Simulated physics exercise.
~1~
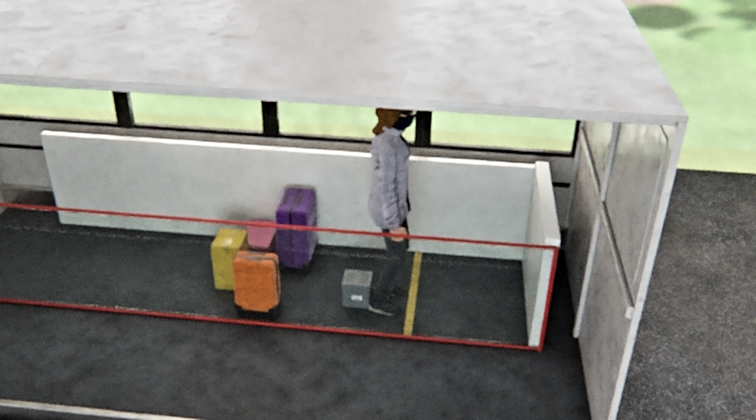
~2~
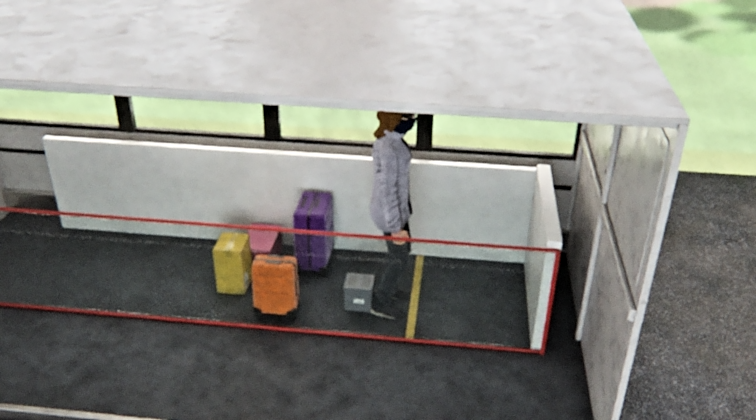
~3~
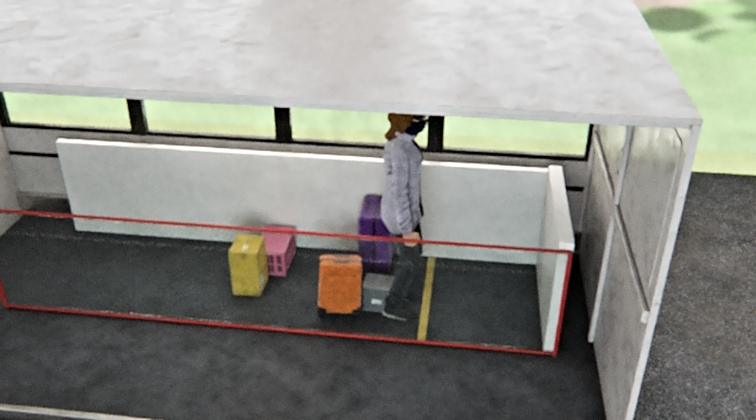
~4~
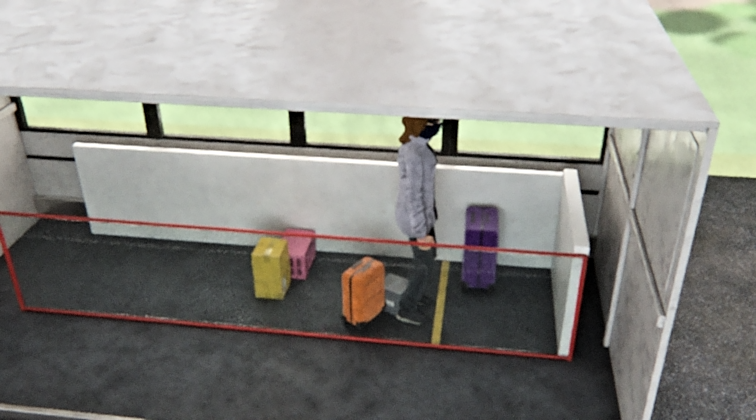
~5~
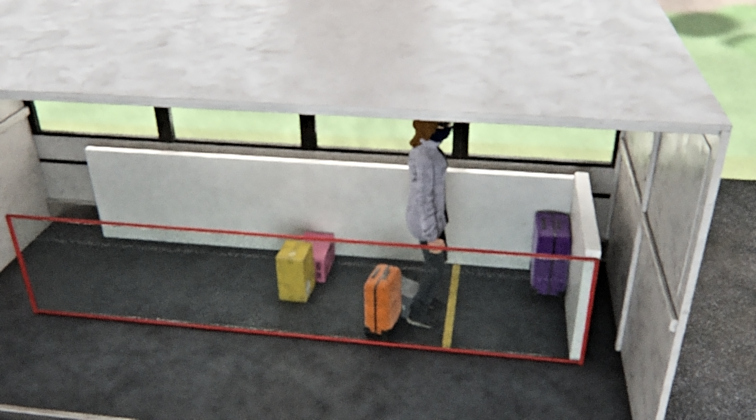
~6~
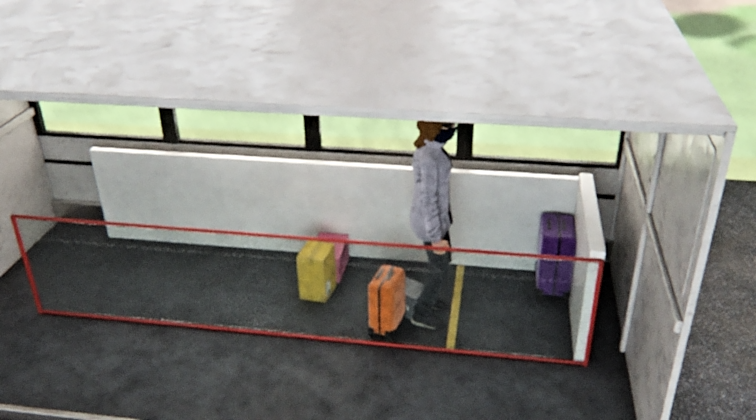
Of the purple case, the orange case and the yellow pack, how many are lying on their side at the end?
None of them is lying on its side, as the purple case, the orange case and the yellow pack all finish upright.
